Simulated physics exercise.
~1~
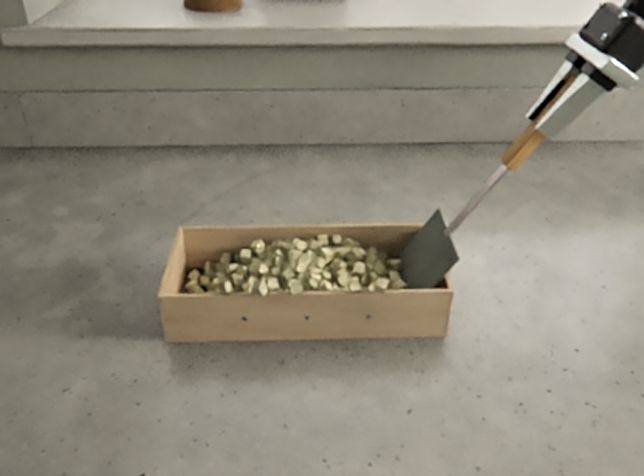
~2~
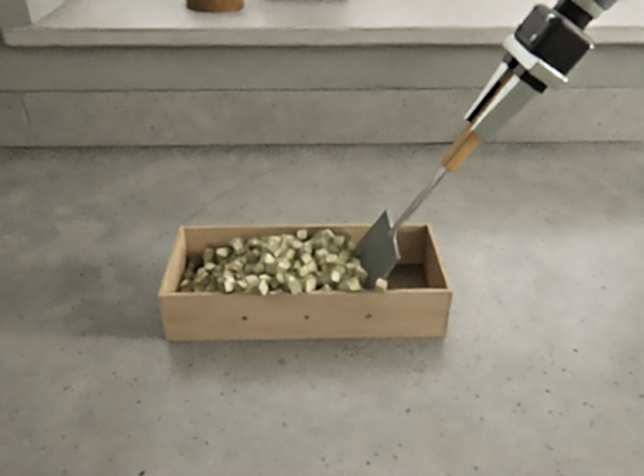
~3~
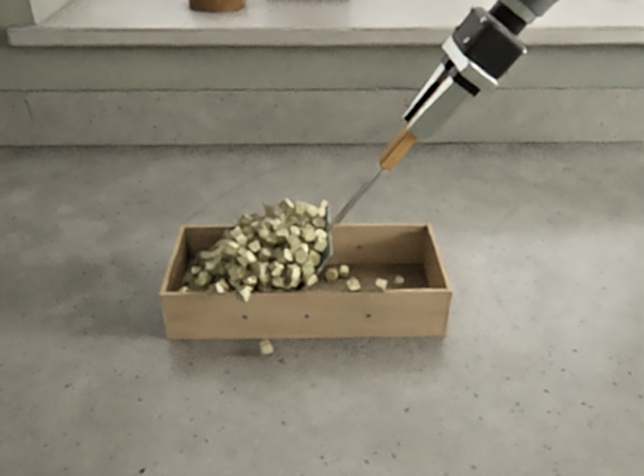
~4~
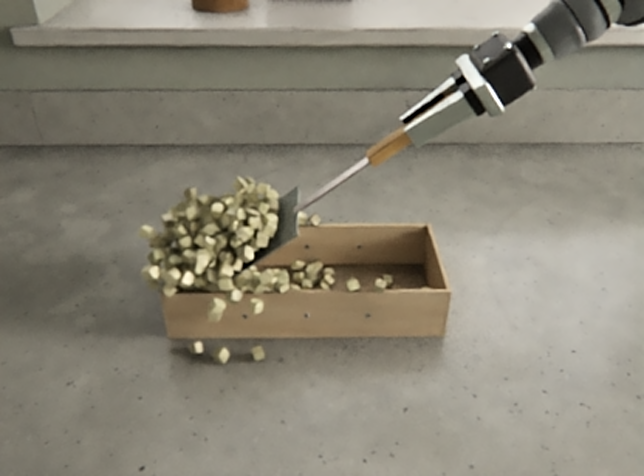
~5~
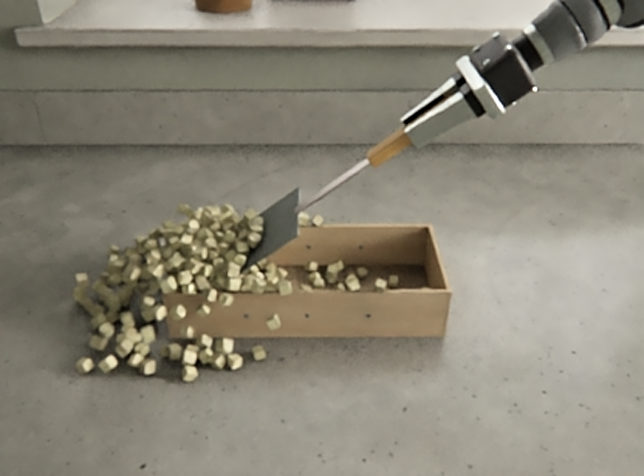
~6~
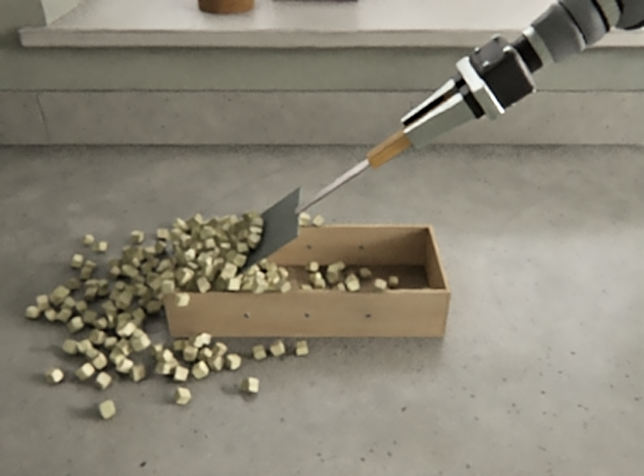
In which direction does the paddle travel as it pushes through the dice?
The paddle travels to the left, pushing the dice towards the left end of the tray.
